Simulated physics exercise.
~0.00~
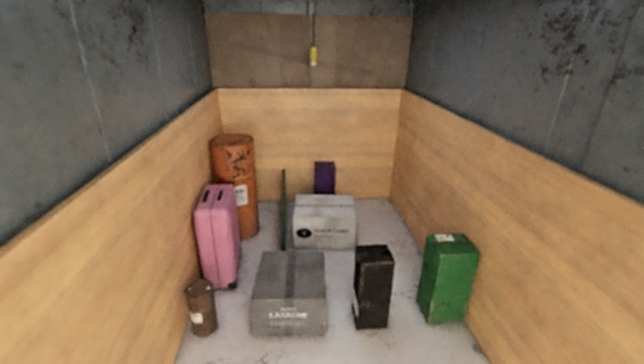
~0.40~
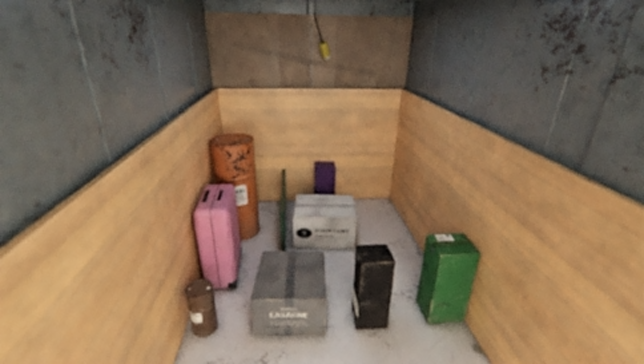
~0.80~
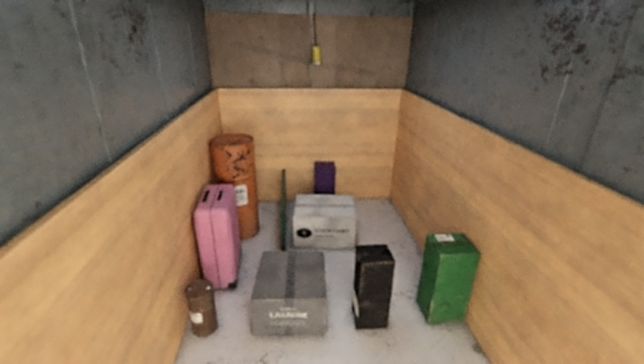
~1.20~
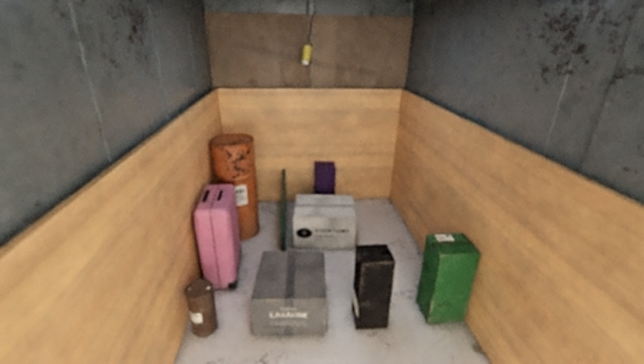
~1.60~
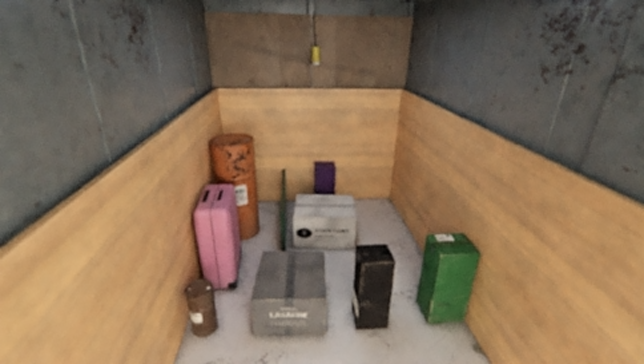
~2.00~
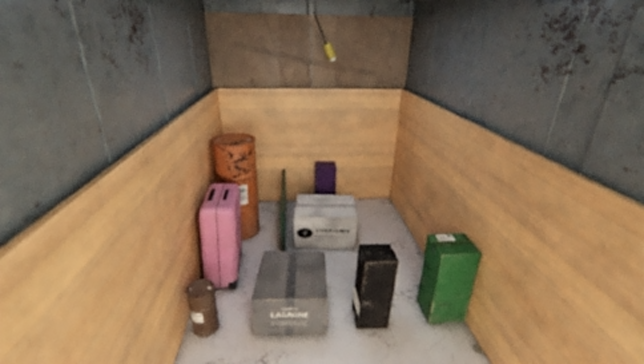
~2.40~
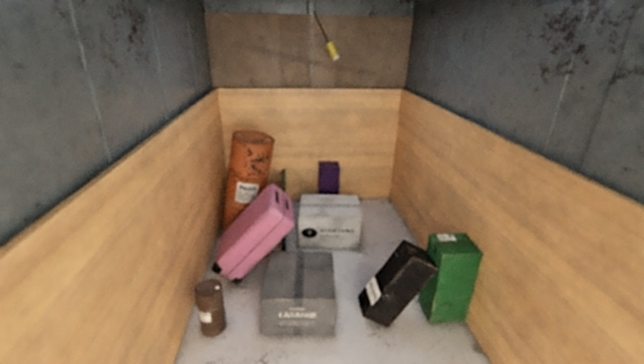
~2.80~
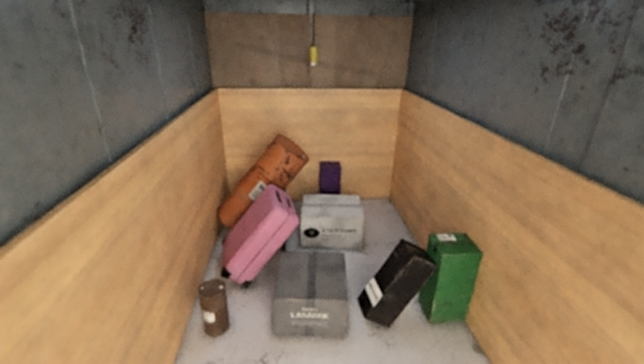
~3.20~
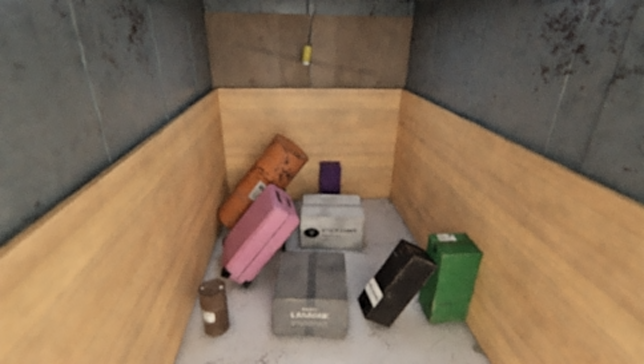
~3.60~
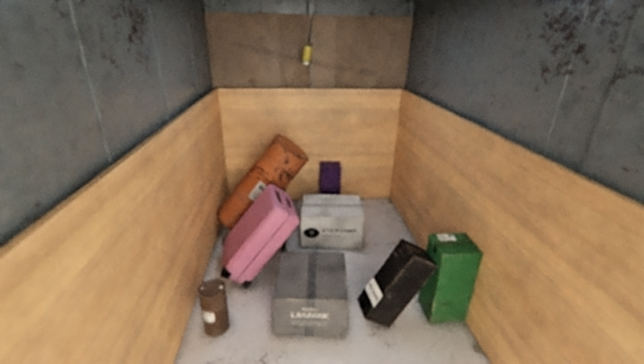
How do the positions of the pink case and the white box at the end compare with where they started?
The pink case has shifted to the right and is leaning over, while the white box stays more or less in its first spot.
